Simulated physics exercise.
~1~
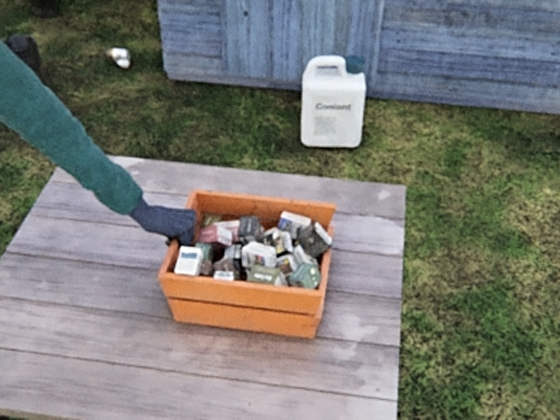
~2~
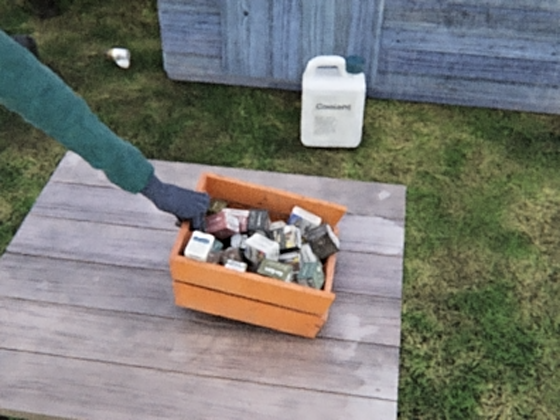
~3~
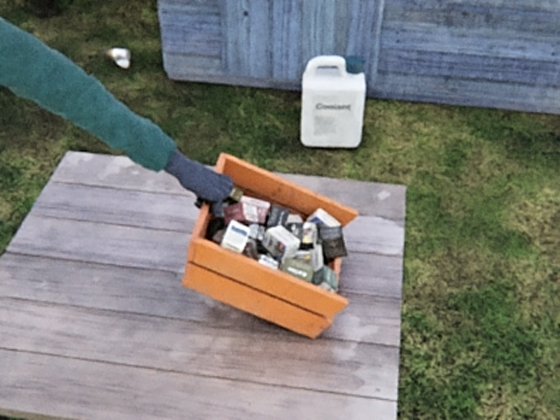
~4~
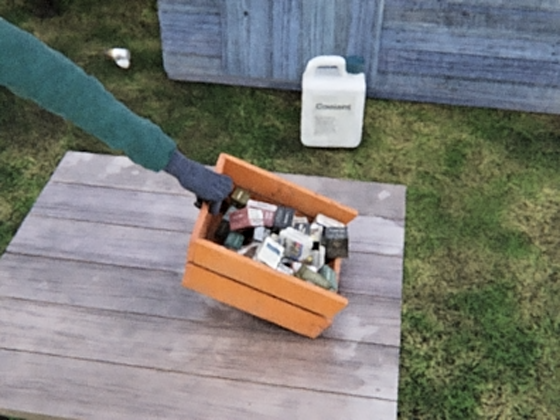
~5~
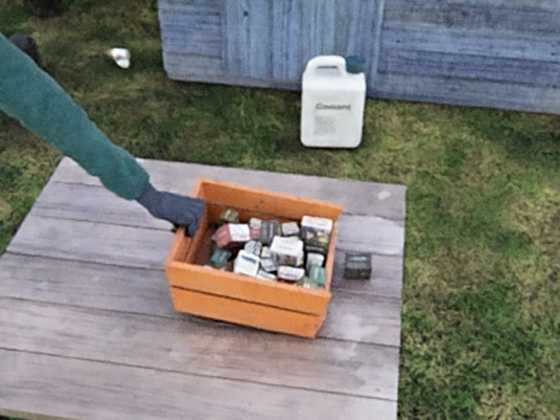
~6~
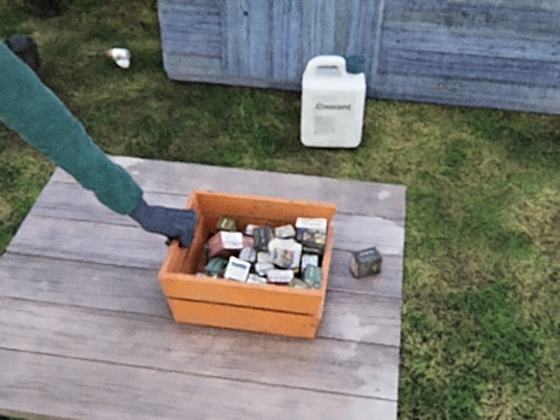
A gloved hand in a green sleeve reaches in from the left and grips the end of an orange box full of small cartons, which stands on a grey plank table seen from above. Grass surrounds the table, and a white jug with a dark cap stands behind it near a blue-grey wooden wall. The hand raises the box's left side so that it leans to the right, and the cartons shift inside. After a brief hold, the hand lowers it, and one dark carton drops out onto the planks at the right. The box ends flat, still holding the rest, with the lone carton beside it.
